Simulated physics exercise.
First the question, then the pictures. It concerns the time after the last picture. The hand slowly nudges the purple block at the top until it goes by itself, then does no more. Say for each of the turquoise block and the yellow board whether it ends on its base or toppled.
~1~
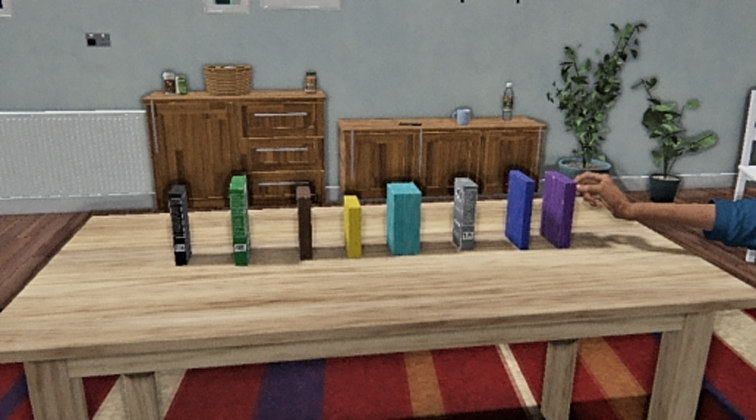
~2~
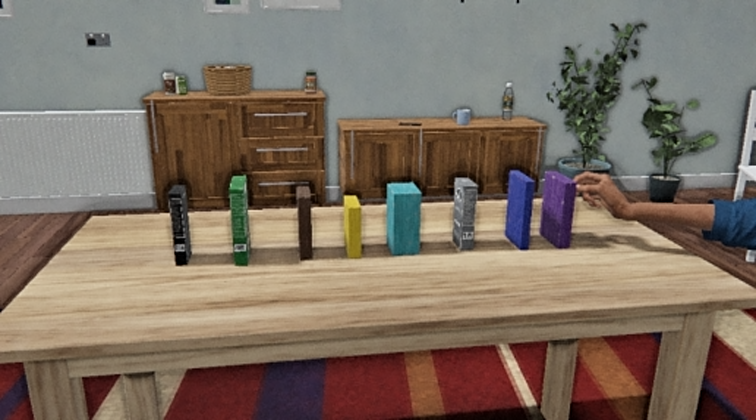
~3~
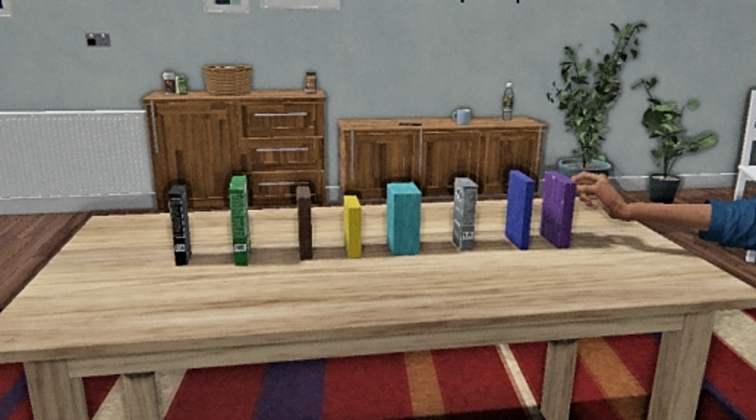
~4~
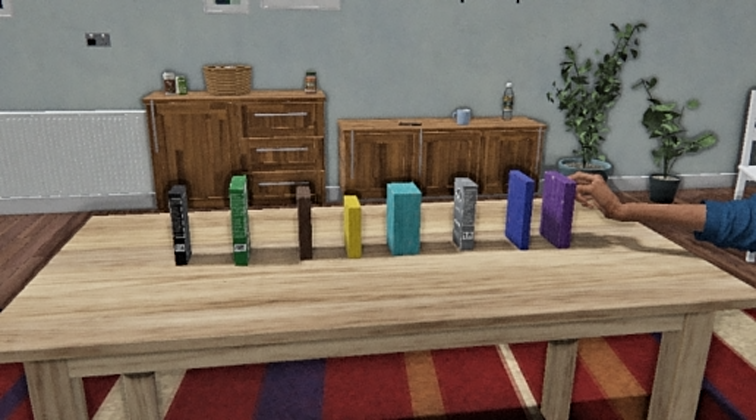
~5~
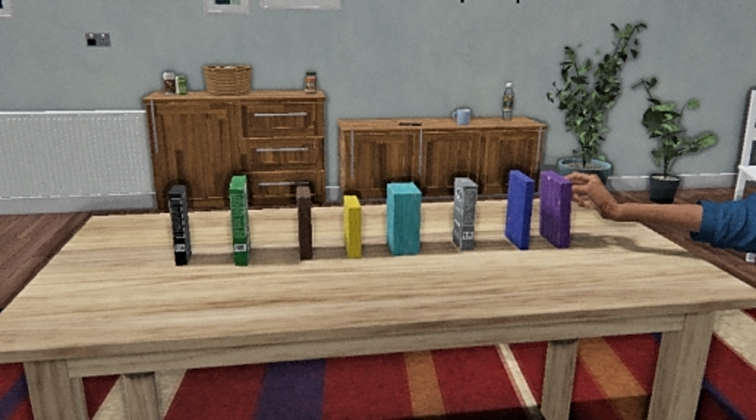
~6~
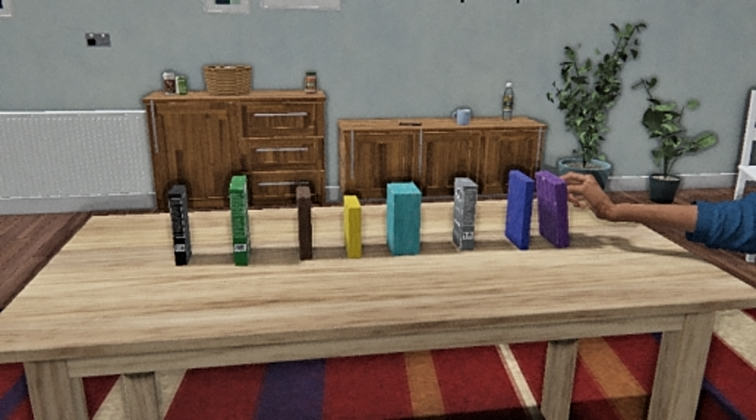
The turquoise block ends toppled; the yellow board ends toppled.
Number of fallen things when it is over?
That adds up to 8 in total.
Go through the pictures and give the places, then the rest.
Turquoise block (403, 219); yellow board (352, 227), in the first frame.
Green packet (240, 220); grey packet (465, 214), in the second frame.
Brown board (304, 223); blue board (519, 210), in the third frame.
Green packet (240, 220); grey packet (465, 214), in the fourth frame.
Purple block 4° over; brown board (304, 223); blue board (519, 210), in the fifth frame.
Purple block 9° over; turquoise block (403, 219); yellow board (352, 227), in the sixth frame.
Then, 0.60 s past the last view, purple block 74° over; turquoise block rocked 15° from its first pose near (395, 217); blue board rocked 71° from its first pose; grey packet rocked 48° from its first pose.
Then, 1.10 s past the last view, purple block 76° over; turquoise block rocked 72° from its first pose near (362, 229); yellow board rocked 70° from its first pose near (323, 239); blue board on its side.
Finally, down or leaning hard on the table, brown board, turquoise block, blue board, green packet, yellow board and grey packet. Final places as the last picture's camera would see them, turquoise block near (361, 230), yellow board near (322, 241).
